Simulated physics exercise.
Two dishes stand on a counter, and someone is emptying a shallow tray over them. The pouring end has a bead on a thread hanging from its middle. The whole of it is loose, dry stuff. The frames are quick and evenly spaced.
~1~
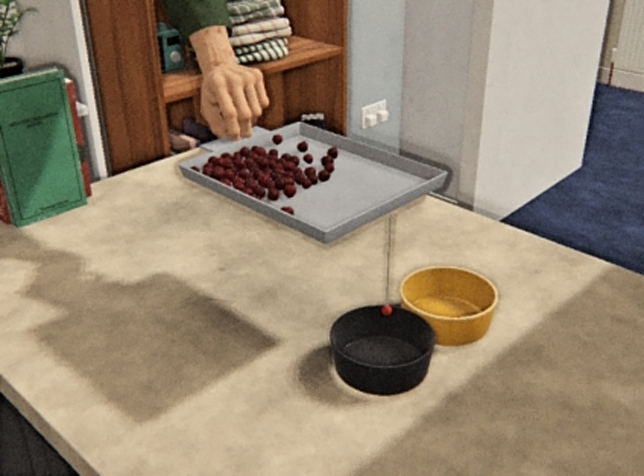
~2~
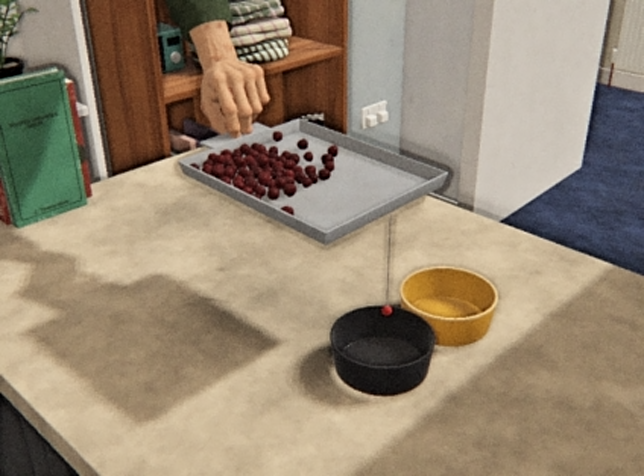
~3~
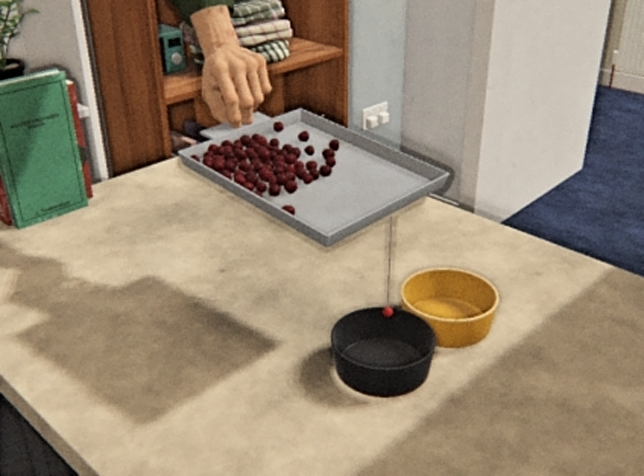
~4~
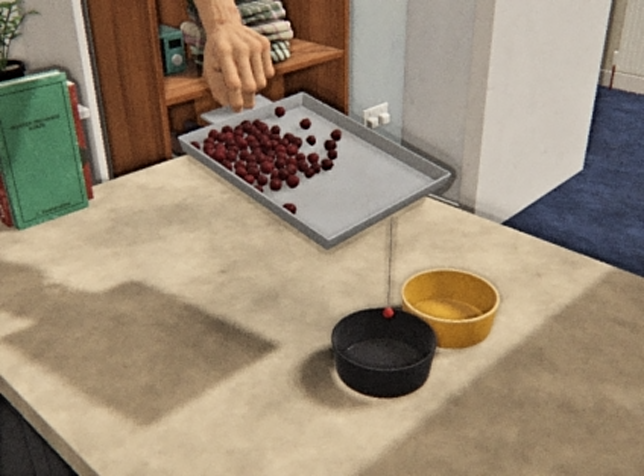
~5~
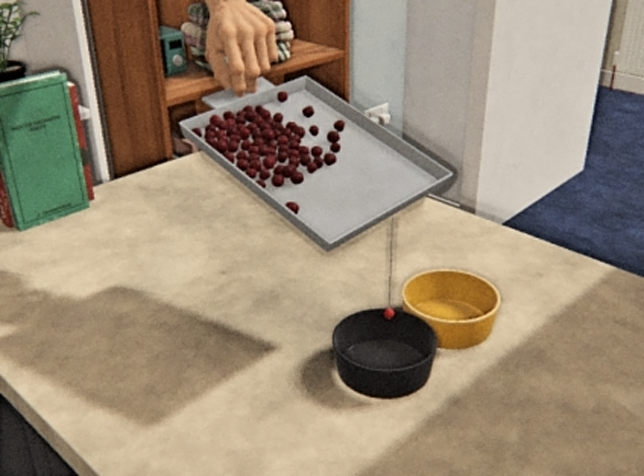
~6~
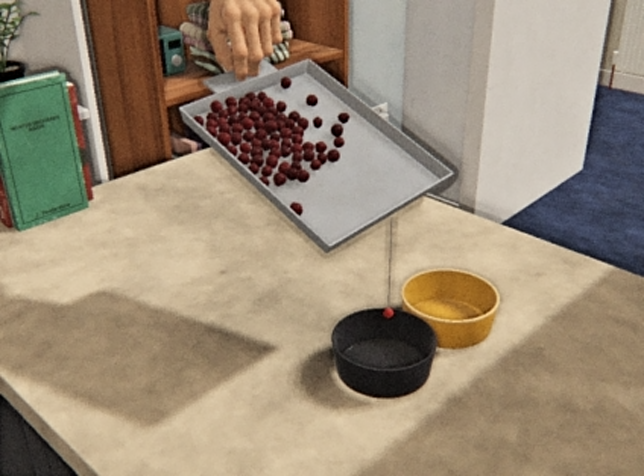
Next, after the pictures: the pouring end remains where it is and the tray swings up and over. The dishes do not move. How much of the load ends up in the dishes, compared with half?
The dishes end up with less than half of it.
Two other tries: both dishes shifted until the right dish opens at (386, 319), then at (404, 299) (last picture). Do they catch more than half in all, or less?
For the two tries in order: Not as much as half, not as much as half.
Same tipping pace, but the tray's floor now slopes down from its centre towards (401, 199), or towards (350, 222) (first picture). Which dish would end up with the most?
Tilt 1: Right-side dish. Tilt 2: Left-side dish.
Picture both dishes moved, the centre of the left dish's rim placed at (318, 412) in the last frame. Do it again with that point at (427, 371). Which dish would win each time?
First the right one, then the dish on the left.
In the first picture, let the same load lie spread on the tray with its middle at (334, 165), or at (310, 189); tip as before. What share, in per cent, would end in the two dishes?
Respectively 40 and 30 in a hundred.
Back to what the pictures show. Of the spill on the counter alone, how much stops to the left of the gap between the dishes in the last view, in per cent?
It comes out at roughly 60 percent.
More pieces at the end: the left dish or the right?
Simple - it is the one placed left.
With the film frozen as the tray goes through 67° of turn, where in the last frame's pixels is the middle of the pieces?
The middle of the pieces sits at roughly (361, 220).
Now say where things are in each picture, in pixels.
The first frame shows corners of the pouring end (326, 229) and (442, 172), level; middle of the load (255, 173), dried cherries; left dish (423, 370); right dish (487, 323); bead on its thread (387, 310).
The second frame shows corners of the pouring end (326, 230) and (443, 173), level; middle of the load (255, 171).
The third frame shows corners of the pouring end (327, 233) and (444, 173), tipped barely, lowest at the left corner; middle of the load (255, 165).
The fourth frame shows corners of the pouring end (329, 236) and (446, 173), tipped a little, lowest at the left corner; middle of the load (256, 155).
The fifth frame shows corners of the pouring end (330, 239) and (448, 173), tipped clearly, lowest at the left corner; middle of the load (258, 145).
The sixth frame shows corners of the pouring end (330, 242) and (449, 172), tipped clearly, lowest at the left corner; middle of the load (261, 136), roughly a third on the move; left dish (424, 373); right dish (489, 325).
Just after the last frame, tray tipped steeply; the larger part on the tray; just a few in the left dish; just a few outside both; roughly a quarter in the air.
A moment on, tray tipped past a quarter turn; about a tenth on the tray; roughly a quarter in the left dish; roughly half outside both; roughly a quarter in the air.
Further on, tray tipped past a quarter turn; roughly a third in the left dish; roughly two thirds outside both.
When it is over, tray tipped past a quarter turn; roughly a third in the left dish; not one in the right dish; roughly two thirds outside both.
